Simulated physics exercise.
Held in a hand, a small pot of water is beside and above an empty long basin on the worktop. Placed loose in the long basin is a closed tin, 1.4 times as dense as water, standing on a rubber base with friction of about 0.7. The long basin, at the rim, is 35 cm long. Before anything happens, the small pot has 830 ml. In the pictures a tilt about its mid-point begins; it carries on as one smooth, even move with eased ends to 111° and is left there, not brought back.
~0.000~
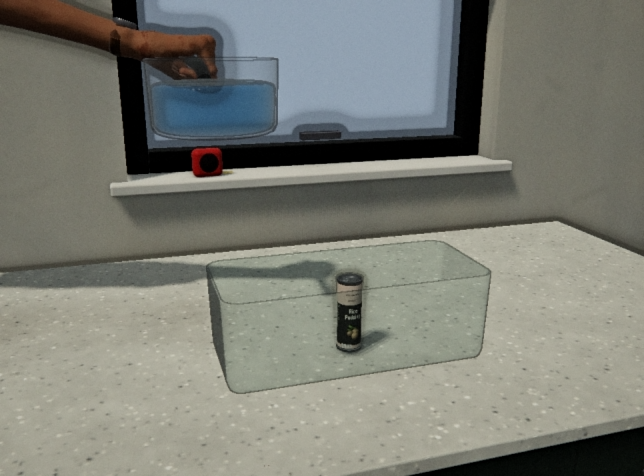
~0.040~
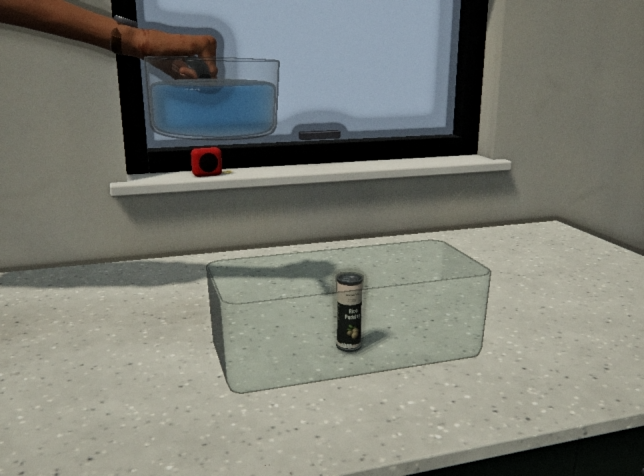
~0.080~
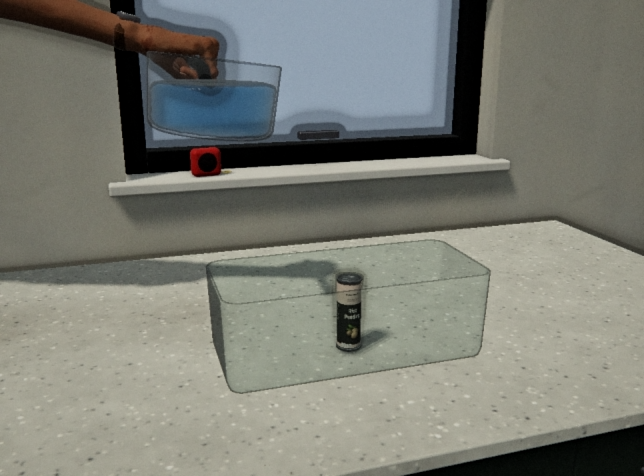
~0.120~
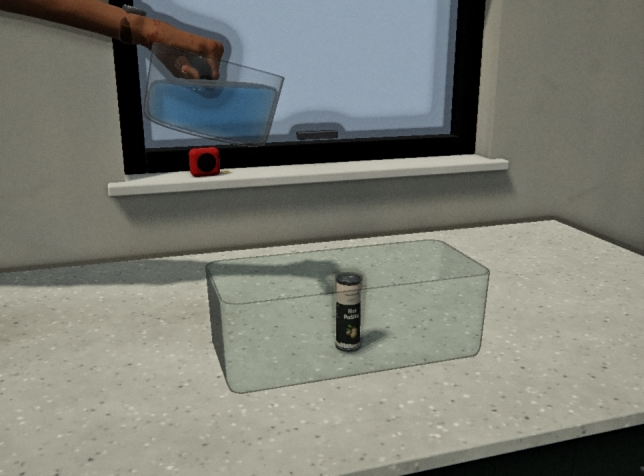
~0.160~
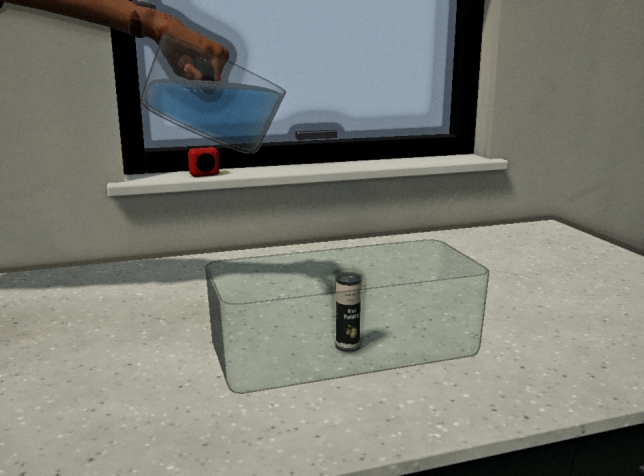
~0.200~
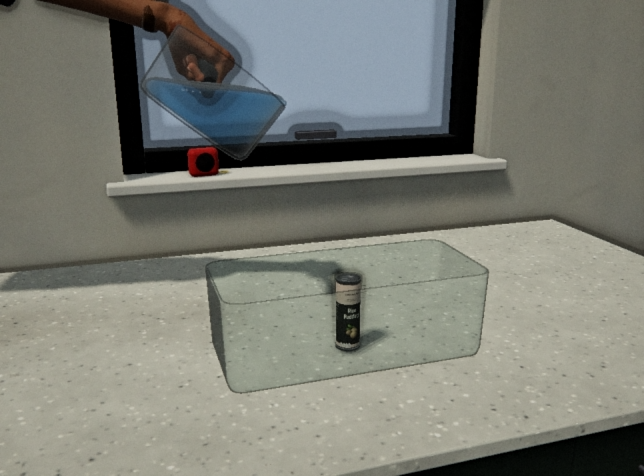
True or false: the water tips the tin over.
True.
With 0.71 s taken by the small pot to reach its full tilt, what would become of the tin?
With that tilt, the tin tips.
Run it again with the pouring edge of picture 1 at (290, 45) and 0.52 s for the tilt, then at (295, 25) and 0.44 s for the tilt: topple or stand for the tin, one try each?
The tin overturns the first time and overturns the second time.
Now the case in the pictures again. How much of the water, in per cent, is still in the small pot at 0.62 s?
I reckon near 4 per cent still sits there.
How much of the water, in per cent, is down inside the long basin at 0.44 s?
I'd estimate some 9 percent of the liquid.
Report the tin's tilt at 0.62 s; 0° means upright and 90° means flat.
5°.
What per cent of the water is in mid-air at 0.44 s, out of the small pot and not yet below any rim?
Around 68 in a hundred.
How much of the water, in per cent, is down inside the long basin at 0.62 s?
Roughly 84 %.
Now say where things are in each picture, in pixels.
In the first picture, it leans 0°; its right rim is at (275, 60); the water meets the walls at (149, 85) and (272, 83); the long basin's rim runs from (214, 284) to (466, 257); the tin's top is at (350, 282).
In the second picture, it leans 2°; its right rim is at (276, 62); the water meets the walls at (149, 85) and (273, 83).
In the third picture, it leans 7°; its right rim is at (278, 69); the water meets the walls at (149, 84) and (274, 85).
In the fourth picture, it leans 15°; its right rim is at (281, 79); the water meets the walls at (149, 84) and (275, 87).
In the fifth picture, it leans 26°; its right rim is at (282, 92); the water meets the walls at (147, 83) and (278, 90).
In the sixth picture, it leans 38°; its right rim is at (281, 108); the water meets the walls at (143, 80) and (273, 95); 1 per cent is over the edge.
Then, 0.44 s in, the tilt is 107° and 24 per cent is still to pour; the tin stands where it began.
Then, 0.62 s in, the tilt is 111° and 4 per cent is still to pour; the tin leans 6°.
Then, 0.80 s in, the tilt is 111° and 0 per cent is still to pour; the tin leans 44°.
Then, 1.00 s in, the tilt is 111° and 0 per cent is still to pour; the tin lies on its side.
Finally, the tin lies on its side.
